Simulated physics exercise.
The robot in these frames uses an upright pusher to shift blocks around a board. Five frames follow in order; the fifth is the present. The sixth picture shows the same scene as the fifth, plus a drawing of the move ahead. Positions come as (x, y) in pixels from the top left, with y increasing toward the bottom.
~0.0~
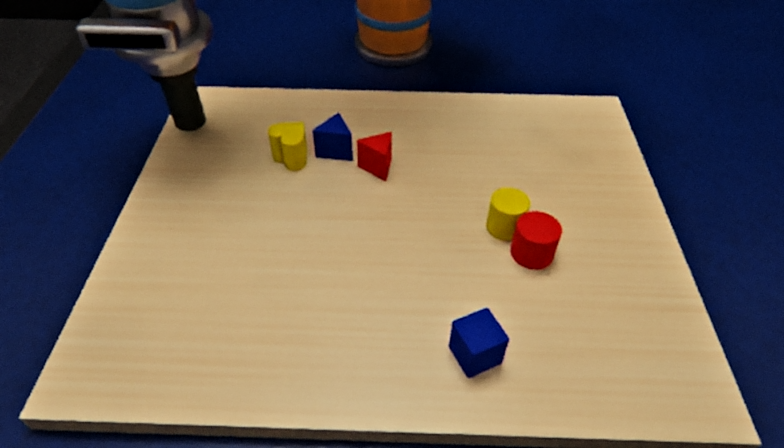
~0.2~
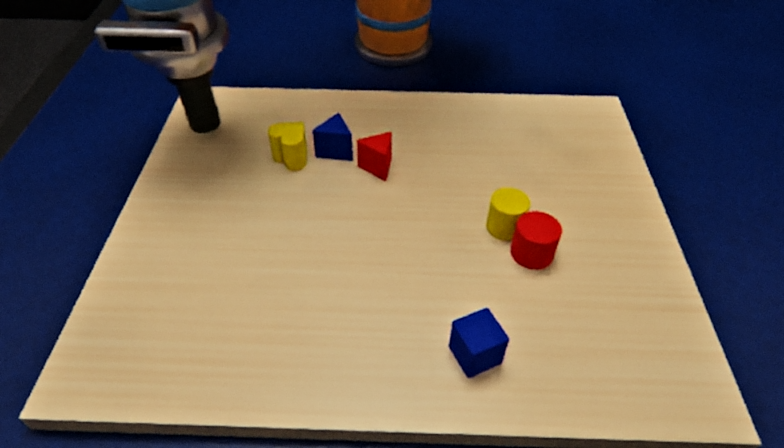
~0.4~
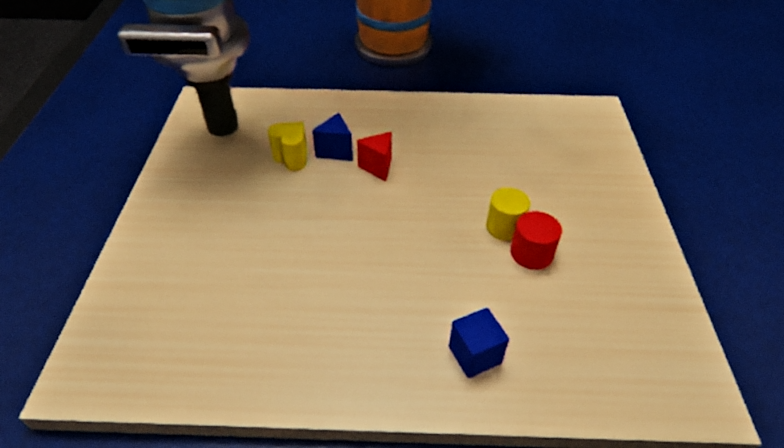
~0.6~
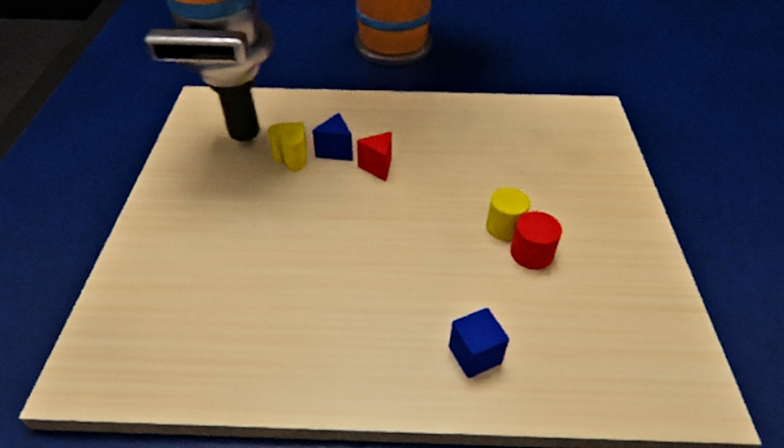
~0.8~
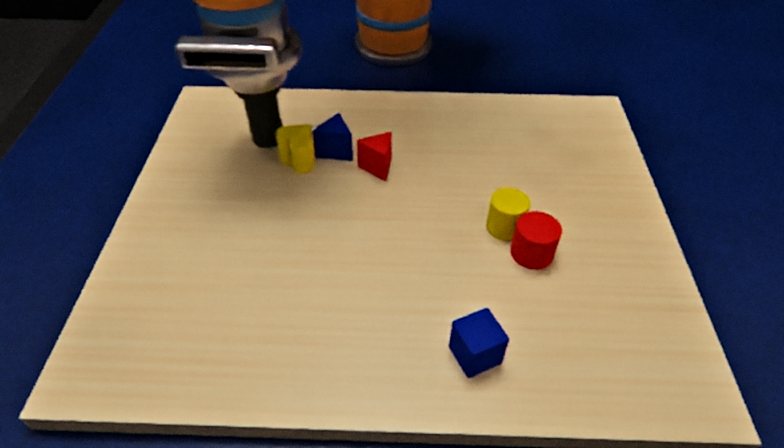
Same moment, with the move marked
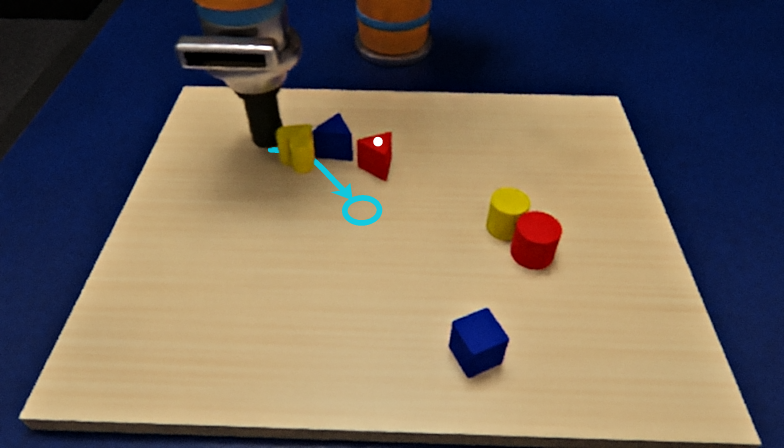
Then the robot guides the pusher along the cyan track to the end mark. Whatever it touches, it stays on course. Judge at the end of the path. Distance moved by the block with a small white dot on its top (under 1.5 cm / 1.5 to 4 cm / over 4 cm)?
Its displacement is below 1.5 cm.
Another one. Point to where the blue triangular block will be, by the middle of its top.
Its top middle is near (351, 128).
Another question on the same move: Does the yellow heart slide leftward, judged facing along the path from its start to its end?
Yes, that is how it ends up.
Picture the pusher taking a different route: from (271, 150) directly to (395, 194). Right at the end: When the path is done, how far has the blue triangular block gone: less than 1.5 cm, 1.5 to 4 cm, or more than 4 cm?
My estimate: In the 1.5 to 4 cm range.
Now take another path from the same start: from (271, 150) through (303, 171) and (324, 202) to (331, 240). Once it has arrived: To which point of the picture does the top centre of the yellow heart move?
It is at (349, 157).
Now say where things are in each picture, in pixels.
In the first picture, tip of the pusher at (191, 122), middles of tops, yellow heart at (288, 132), blue triangular block at (334, 125), red triangular block at (378, 142).
In the second picture, pusher at (206, 125), nothing pushed.
In the third picture, pusher at (224, 128), nothing pushed.
In the fourth picture, pusher at (245, 133), nothing pushed.
In the fifth picture, pusher at (268, 139), yellow heart at (296, 134), blue triangular block at (334, 125), red triangular block at (378, 142).
The line goes from (271, 150) over (310, 159) and (336, 183) to (362, 210); the dot is on the red triangular block.
On the path given first. One third of the way, pusher at (310, 148); yellow heart at (332, 150), turned 15° clockwise; blue triangular block at (351, 128), turned 75° anticlockwise.
Two thirds of the way, pusher at (336, 173); yellow heart at (365, 171); blue triangular block at (351, 128), turned 75° anticlockwise.
At the end, pusher at (362, 200); yellow heart at (398, 186), turned 55° anticlockwise; blue triangular block at (351, 128), turned 75° anticlockwise; red triangular block unmoved.
